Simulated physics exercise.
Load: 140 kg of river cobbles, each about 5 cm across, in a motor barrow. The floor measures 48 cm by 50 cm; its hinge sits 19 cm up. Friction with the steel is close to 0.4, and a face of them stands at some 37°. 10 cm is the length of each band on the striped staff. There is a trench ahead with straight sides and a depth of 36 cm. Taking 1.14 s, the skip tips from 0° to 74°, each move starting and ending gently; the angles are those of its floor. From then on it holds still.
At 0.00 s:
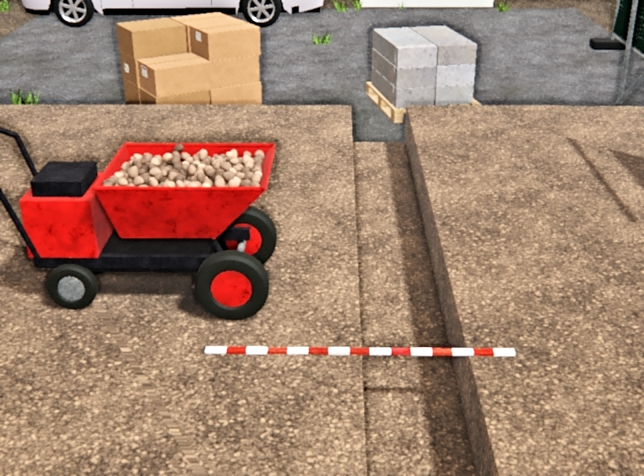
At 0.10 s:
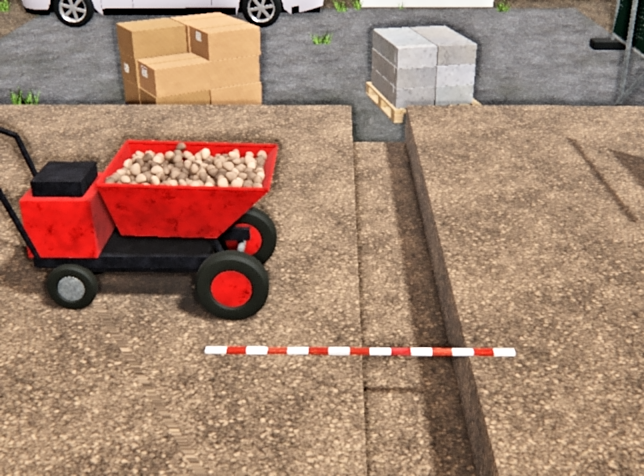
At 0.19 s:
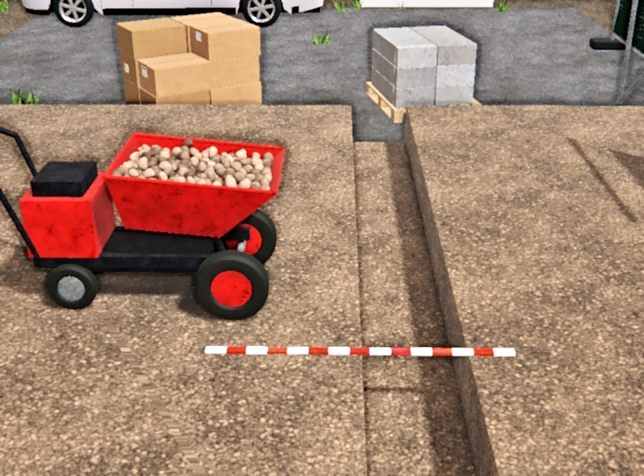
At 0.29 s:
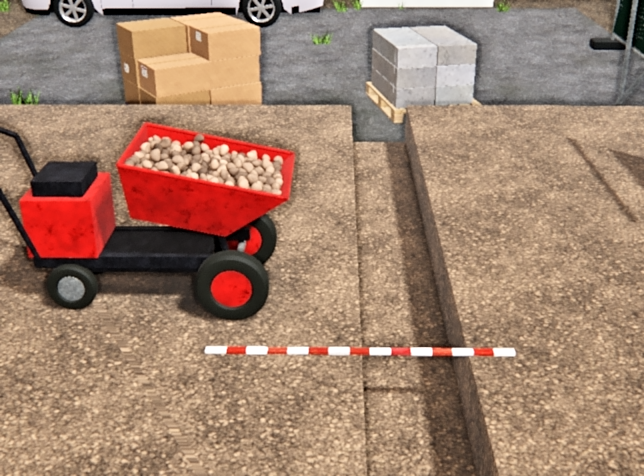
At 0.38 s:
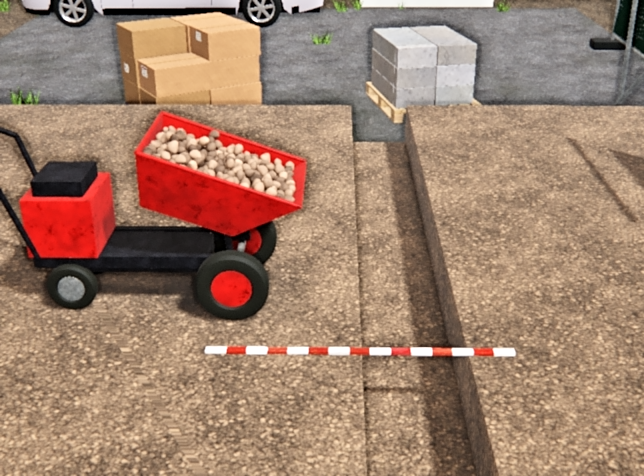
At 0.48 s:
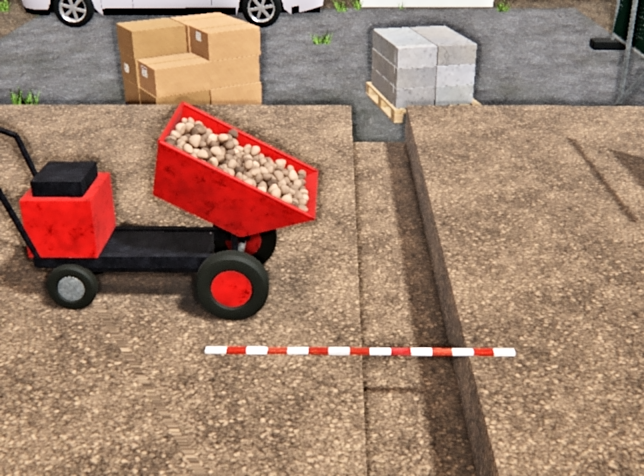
The red skip on a small motor barrow, heaped with rounded stones, tilted slowly and then more steeply toward the trench on its right, its back end rising while the wheels stayed still.
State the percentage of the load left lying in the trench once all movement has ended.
The share left there is about 100 per cent.
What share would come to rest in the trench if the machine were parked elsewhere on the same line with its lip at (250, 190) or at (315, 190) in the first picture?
From the first place around 90 per cent, from the other around 95.
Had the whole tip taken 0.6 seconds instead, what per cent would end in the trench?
It would come to roughly 100 per cent.
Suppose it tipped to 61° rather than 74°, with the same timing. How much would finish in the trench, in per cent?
In that case around 100 percent.
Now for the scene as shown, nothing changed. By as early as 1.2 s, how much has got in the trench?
Roughly 55% by that time.
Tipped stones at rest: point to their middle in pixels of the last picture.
Centre estimate: Around (408, 336).
After 0.9 s the floor is at 63°; 100 % in the skip; the foremost stones are at (355, 249).
After 1.2 s the floor is at 74°; 43 % in the skip, 2 % short of the trench, 56 % in the trench; the foremost stones are at (447, 346).
After 1.6 s the floor is at 74°; 9 % in the skip, 1 % short of the trench, 90 % in the trench; the foremost stones are at (445, 340).
After 3.5 s the floor is at 74°; 0 % in the skip, 100 % in the trench; the foremost stones are at (445, 330).
